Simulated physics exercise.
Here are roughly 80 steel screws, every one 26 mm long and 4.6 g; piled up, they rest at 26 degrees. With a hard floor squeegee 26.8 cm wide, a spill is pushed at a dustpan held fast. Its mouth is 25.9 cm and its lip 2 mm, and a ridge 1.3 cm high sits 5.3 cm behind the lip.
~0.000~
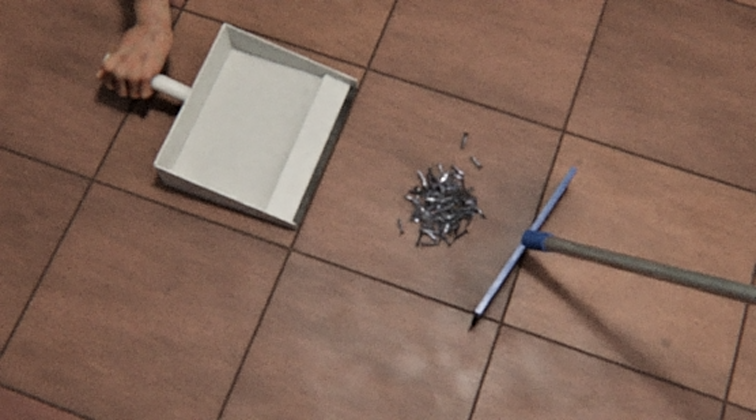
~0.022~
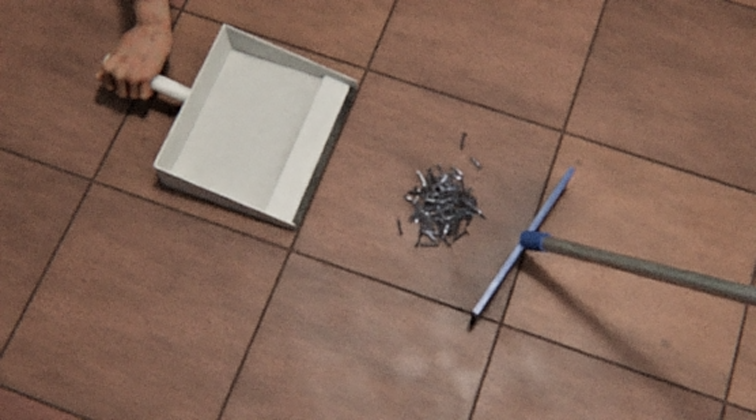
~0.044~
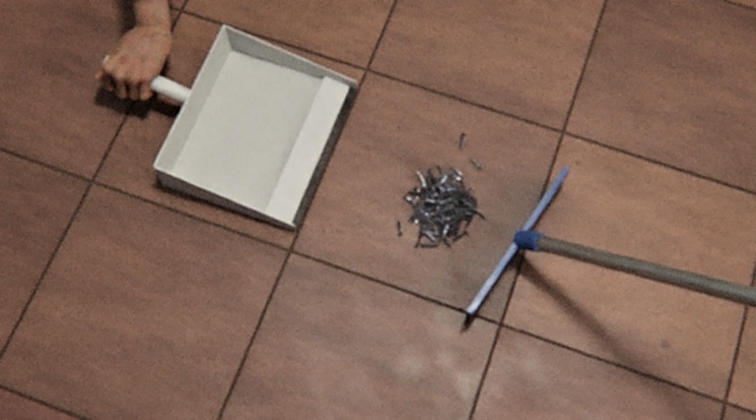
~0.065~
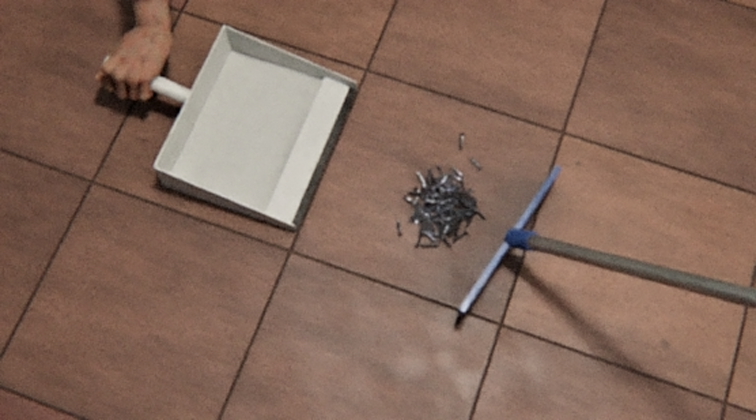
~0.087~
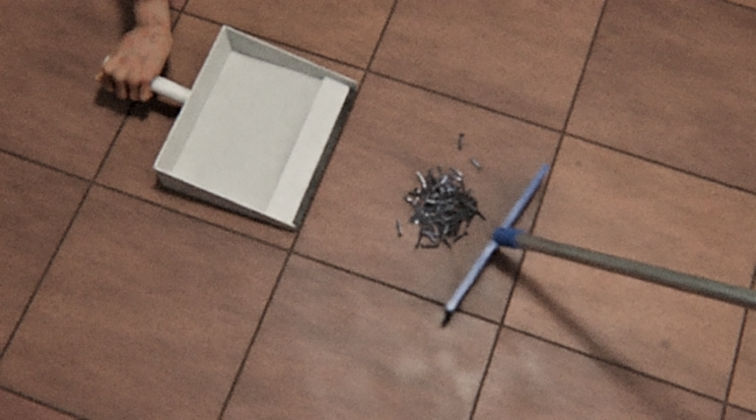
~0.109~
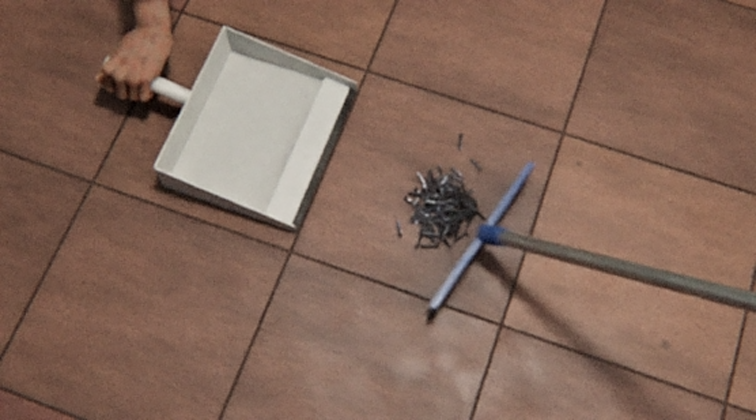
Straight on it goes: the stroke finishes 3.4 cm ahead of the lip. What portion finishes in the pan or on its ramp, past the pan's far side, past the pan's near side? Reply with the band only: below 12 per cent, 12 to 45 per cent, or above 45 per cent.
Pan: 12 to 45 per cent; far side: Below 12 per cent; near side: Below 12 per cent.
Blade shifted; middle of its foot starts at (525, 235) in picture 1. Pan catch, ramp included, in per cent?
Estimate: Near 35 %.
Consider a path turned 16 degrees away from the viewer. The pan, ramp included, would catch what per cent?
40 %.
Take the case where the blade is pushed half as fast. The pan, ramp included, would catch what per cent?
Share: About 0 %.
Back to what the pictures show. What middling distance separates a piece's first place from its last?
Roughly 20 cm.
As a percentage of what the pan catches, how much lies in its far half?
Close to 40 %.
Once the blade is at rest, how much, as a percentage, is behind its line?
0 %.
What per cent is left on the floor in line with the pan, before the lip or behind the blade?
About 65 %.
After 0.22 s, middle of the blade 15 cm from the lip; 0 % over the lip, far side 0 %, near side 0 %.
After 0.29 s, middle of the blade 8 cm from the lip; 0 % over the lip, far side 0 %, near side 0 %.
After 0.50 s, middle of the blade 7 cm from the lip; 30 % over the lip, far side 0 %, near side 5 %.
In the end, at 2.0 s, pan 30 %, far side 0 %, near side 5 %, in front of the lip or behind the blade 65 %.
